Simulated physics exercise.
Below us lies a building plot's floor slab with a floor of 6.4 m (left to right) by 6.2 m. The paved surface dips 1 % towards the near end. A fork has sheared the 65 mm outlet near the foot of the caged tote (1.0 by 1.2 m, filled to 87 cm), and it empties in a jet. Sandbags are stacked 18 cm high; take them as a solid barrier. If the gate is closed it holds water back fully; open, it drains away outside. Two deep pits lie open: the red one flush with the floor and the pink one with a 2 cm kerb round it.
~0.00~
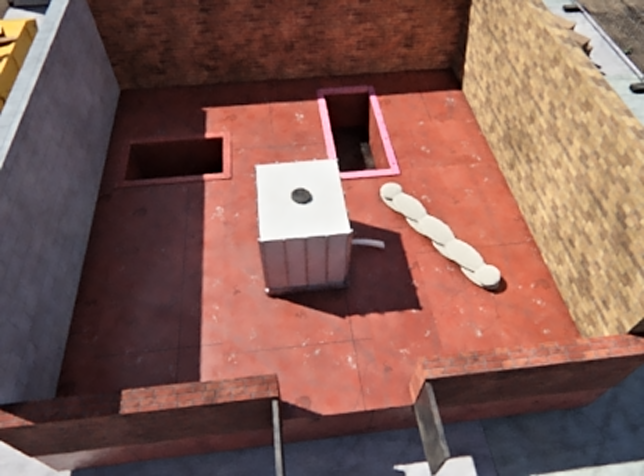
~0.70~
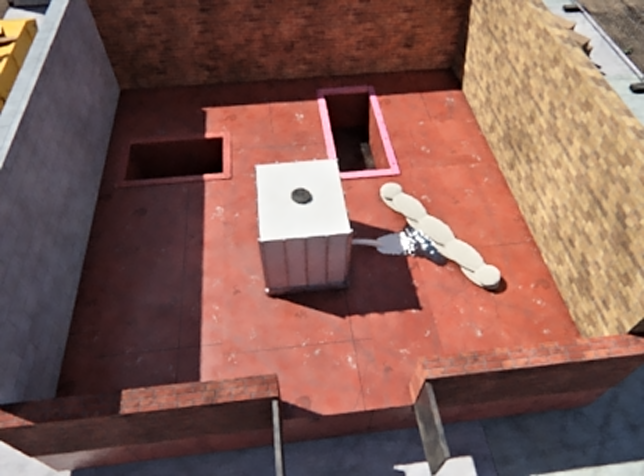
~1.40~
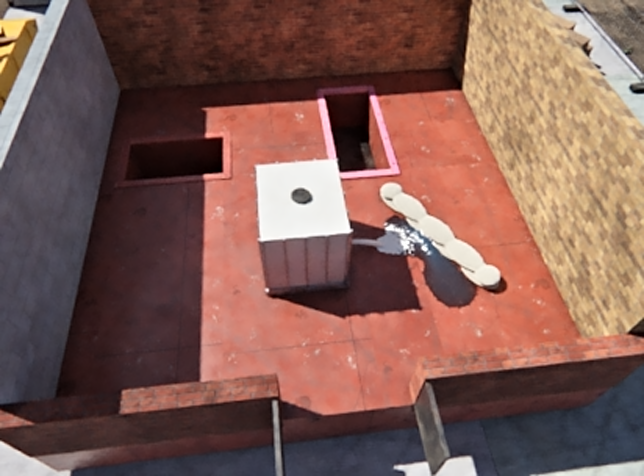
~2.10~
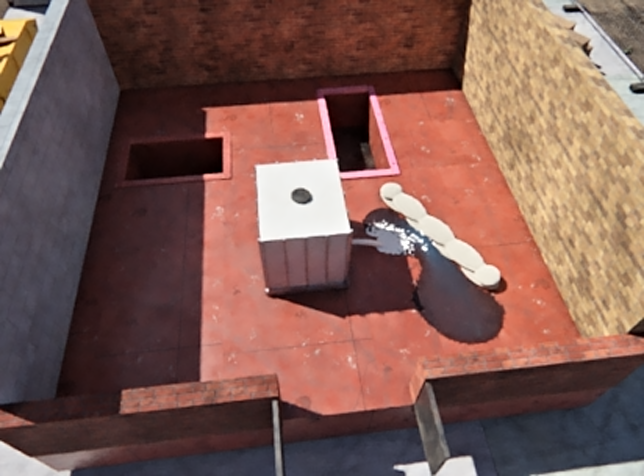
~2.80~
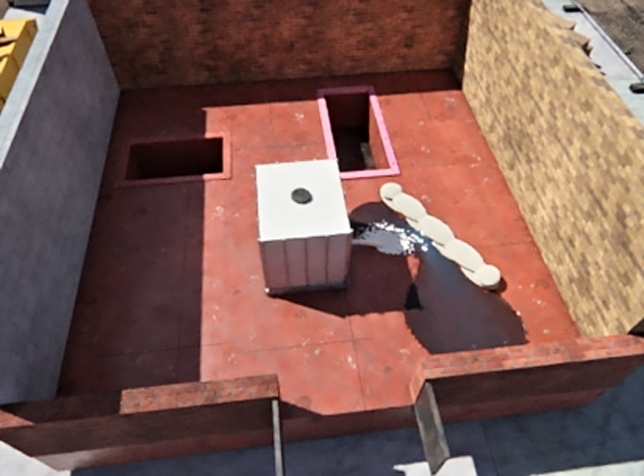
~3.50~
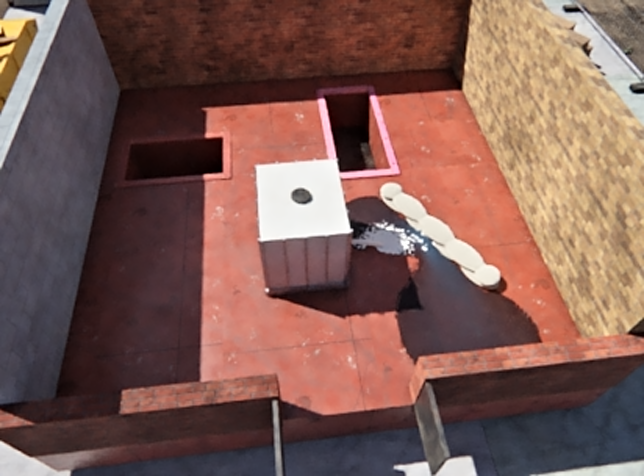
At first, a white caged tote stands on a dry red floor between two open pits and a diagonal row of pale sandbags. Water then jets from its right side onto the bags, and a dark sheet spreads toward the near wall, widening across the floor's near right part.
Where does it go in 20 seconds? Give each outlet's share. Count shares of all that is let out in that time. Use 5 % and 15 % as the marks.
Shares: The gateway takes above 15 %; the red pit takes not even 5 %; the pink pit takes less than 5 %.
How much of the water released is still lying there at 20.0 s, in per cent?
About 82 per cent.
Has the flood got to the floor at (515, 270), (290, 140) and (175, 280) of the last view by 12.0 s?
In turn: Wet, not reached, still dry.
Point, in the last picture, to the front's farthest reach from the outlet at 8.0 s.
Near (587, 363).
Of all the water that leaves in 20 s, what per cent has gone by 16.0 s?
Some 60 per cent by then.
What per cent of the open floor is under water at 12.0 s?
About 20 per cent.
After 5.0 s water covers 10 % of the floor and is deepest (8 cm) near (430, 244); gone so far, the gateway 0 %, the red pit 0 %, the pink pit 0 %.
After 8.0 s water covers 15 % of the floor and is deepest (8 cm) near (430, 244); gone so far, the gateway 1 %, the red pit 0 %, the pink pit 0 %.
After 12.0 s water covers 20 % of the floor and is deepest (7 cm) near (430, 244); gone so far, the gateway 5 %, the red pit 0 %, the pink pit 0 %.
After 16.0 s water covers 25 % of the floor and is deepest (7 cm) near (430, 244); gone so far, the gateway 10 %, the red pit 0 %, the pink pit 0 %.
After 20.0 s water covers 30 % of the floor and is deepest (7 cm) near (430, 244); gone so far, the gateway 17 %, the red pit 0 %, the pink pit 0 %.
